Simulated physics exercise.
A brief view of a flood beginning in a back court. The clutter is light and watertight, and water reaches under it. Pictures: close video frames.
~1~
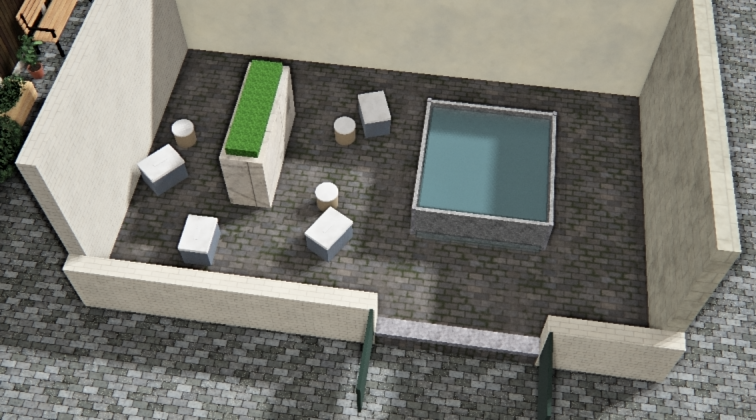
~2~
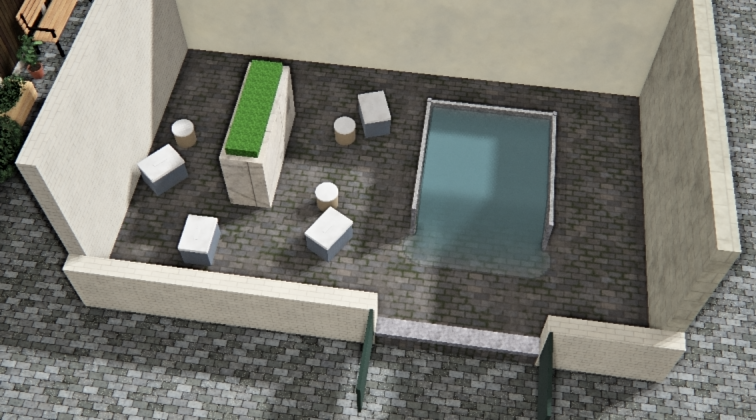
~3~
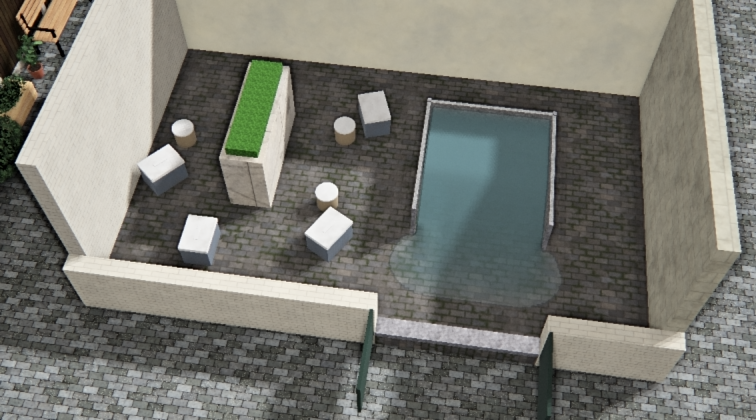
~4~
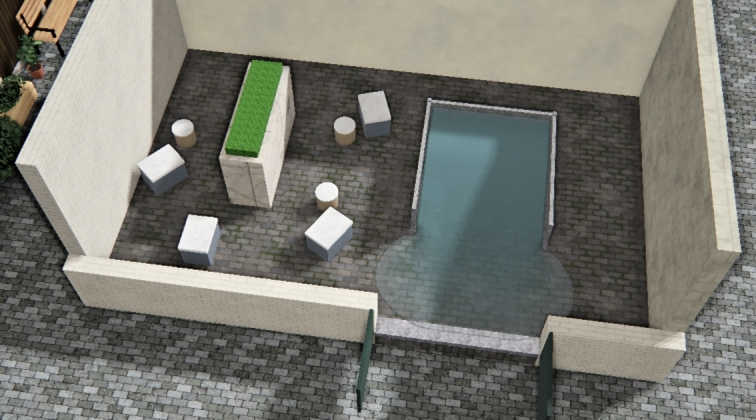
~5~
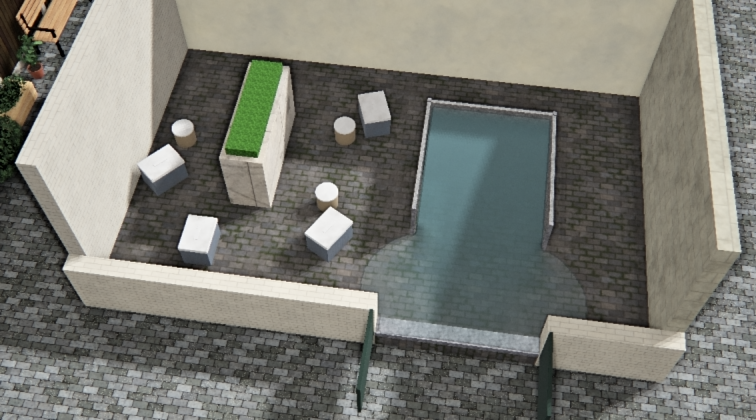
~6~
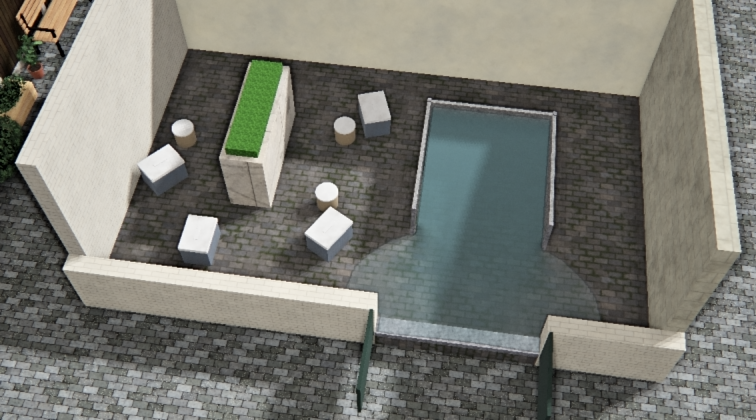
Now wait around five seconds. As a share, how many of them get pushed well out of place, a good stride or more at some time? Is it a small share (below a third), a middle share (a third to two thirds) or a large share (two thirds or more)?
A small share, below a third.
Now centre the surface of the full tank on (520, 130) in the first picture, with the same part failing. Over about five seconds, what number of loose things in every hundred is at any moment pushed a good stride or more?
It should come out close to 0 %.
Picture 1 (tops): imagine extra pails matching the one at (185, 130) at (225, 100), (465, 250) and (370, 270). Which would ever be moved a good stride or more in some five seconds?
The first sits tight, the second travels far and the third travels far.
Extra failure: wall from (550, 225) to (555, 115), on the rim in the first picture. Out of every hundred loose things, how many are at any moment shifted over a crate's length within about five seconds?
Roughly 0 %.
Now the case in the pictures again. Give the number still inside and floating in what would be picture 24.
0.
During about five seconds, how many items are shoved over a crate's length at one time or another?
You get 0.
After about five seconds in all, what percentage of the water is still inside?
Looks like about 36 per cent of the water.
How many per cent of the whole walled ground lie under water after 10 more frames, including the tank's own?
By my count it's near 35 in a hundred.
A moment on, 0 of 7 are well off their spots; 0 afloat.
Next, 0 of 7 are well off their spots; 0 afloat.
Later, 0 of 7 are well off their spots; 0 afloat.
In the end, 0 of 7 are well off their spots, and 0 have been at some point; 0 afloat.
